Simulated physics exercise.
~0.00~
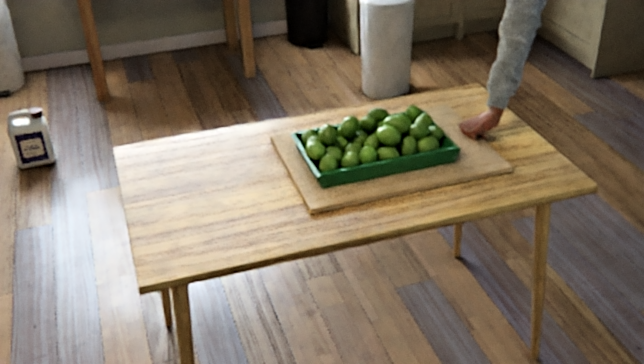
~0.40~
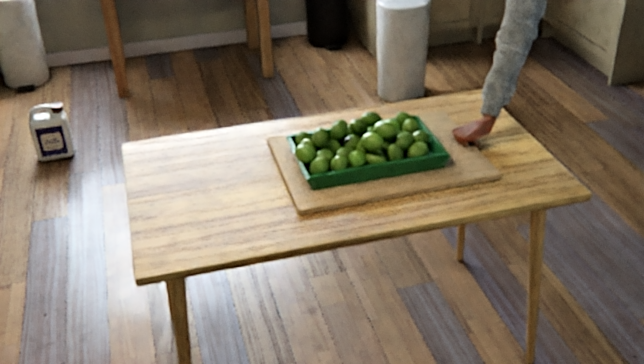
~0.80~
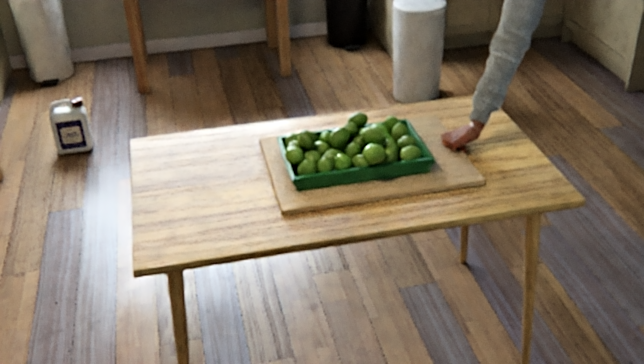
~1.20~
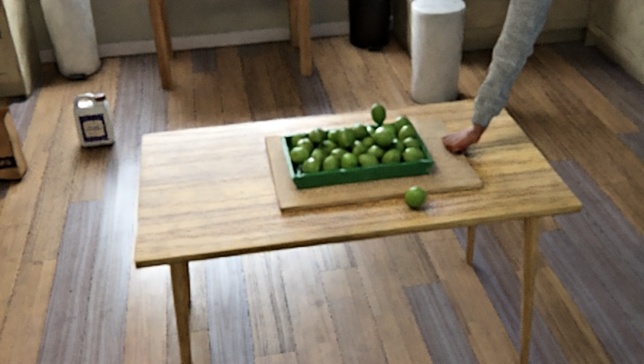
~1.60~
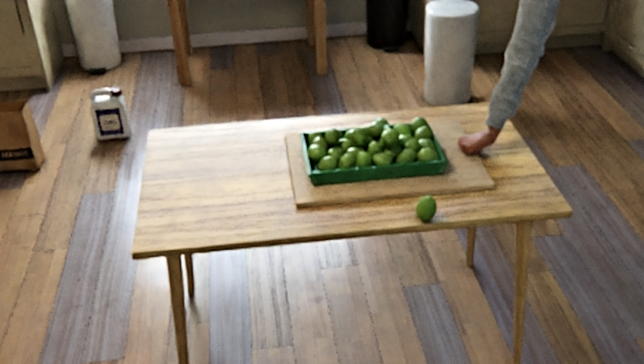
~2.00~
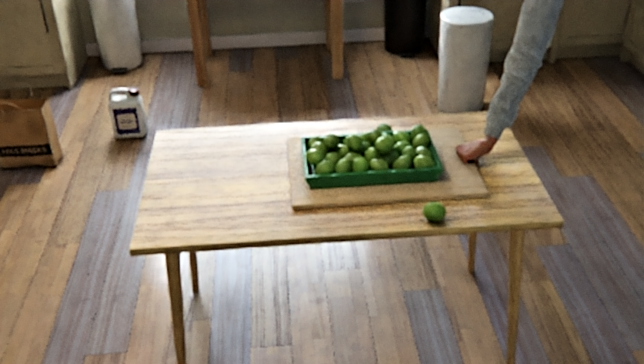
Hand shifting a board and green crate of limes on a wooden table, one lime dropping off and resting near the edge.
